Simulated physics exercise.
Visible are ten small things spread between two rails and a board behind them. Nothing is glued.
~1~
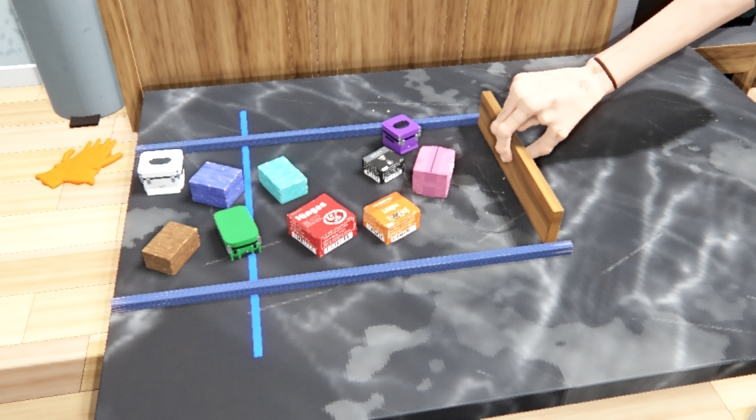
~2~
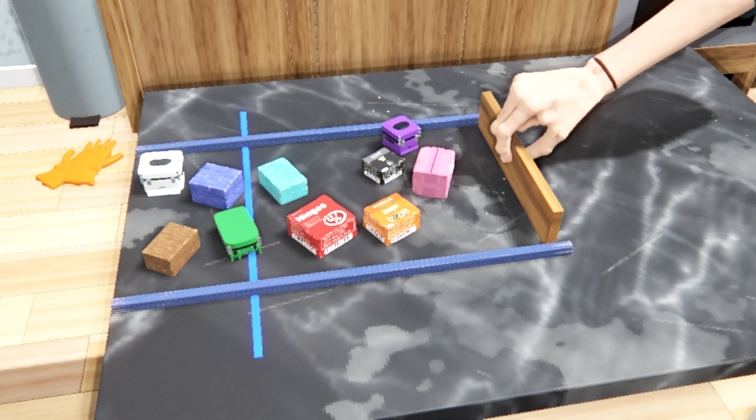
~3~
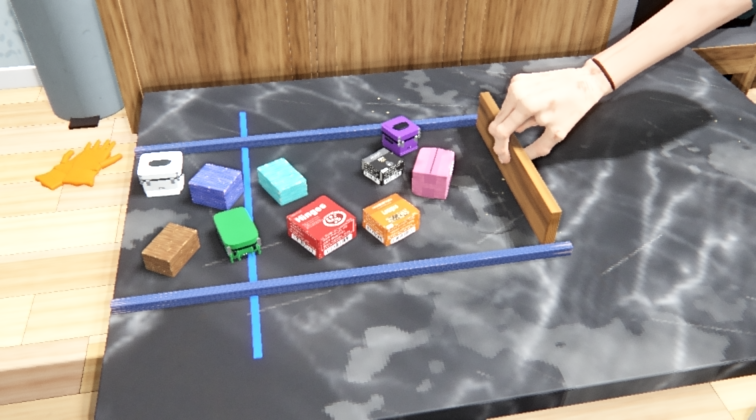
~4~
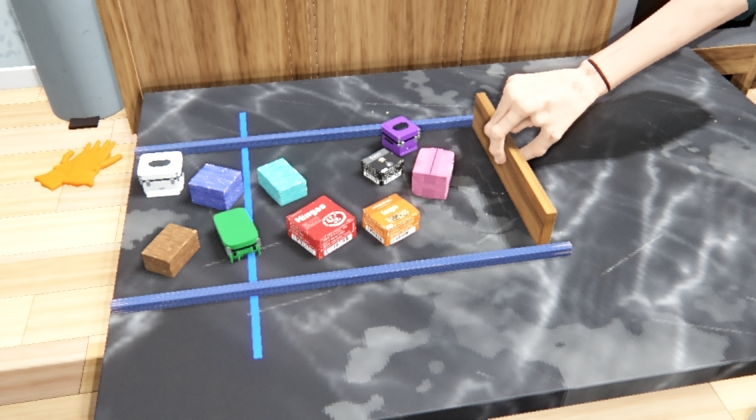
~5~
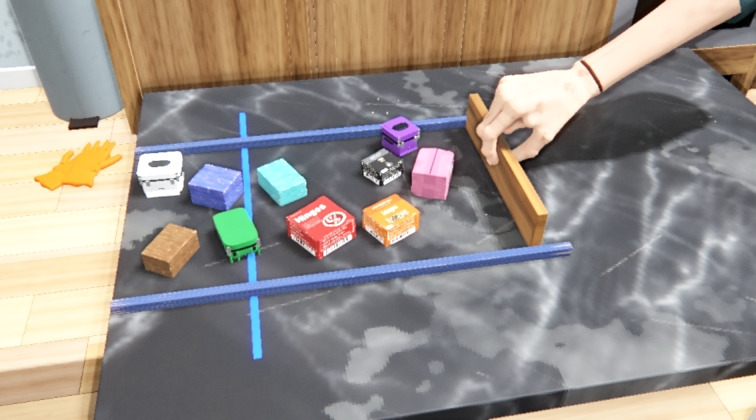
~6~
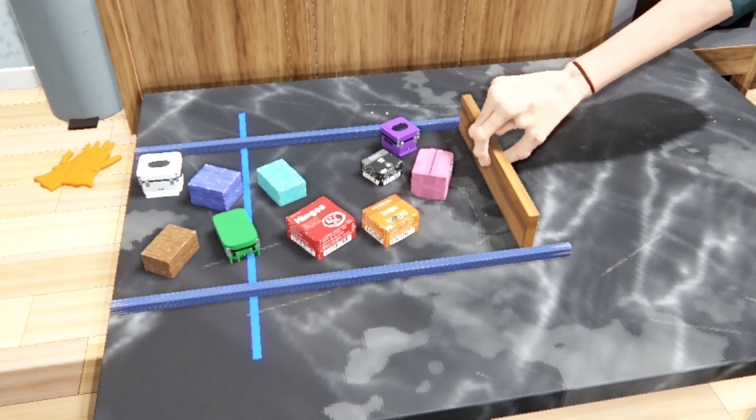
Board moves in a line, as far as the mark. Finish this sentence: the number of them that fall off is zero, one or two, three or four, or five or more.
The number of them that fall off is one or two.
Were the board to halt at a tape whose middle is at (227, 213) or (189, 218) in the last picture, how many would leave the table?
Try by try, 2 and 5.
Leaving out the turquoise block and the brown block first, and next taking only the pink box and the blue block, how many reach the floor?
0 and 1.
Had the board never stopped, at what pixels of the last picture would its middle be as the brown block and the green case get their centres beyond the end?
Middle: Roughly (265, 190); roughly (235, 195).
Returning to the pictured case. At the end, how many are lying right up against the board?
Number: 4.
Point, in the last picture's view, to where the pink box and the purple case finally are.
Roughly (229, 200), and the other roughly (230, 151).
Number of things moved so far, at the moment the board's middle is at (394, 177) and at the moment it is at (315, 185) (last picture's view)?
So far 4, and 8 at the second.
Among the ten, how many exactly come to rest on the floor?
Result - number fallen: 1.
A little later, none off yet; white case at rest near (162, 174); brown block at rest near (171, 251); blue block at rest near (216, 188).
Next, none off yet; white case moving near (158, 174); brown block shifted about its own width near (139, 254); blue block shifted about its own width near (190, 193).
When it is over, the number that fall off is one or two; down, brown block.
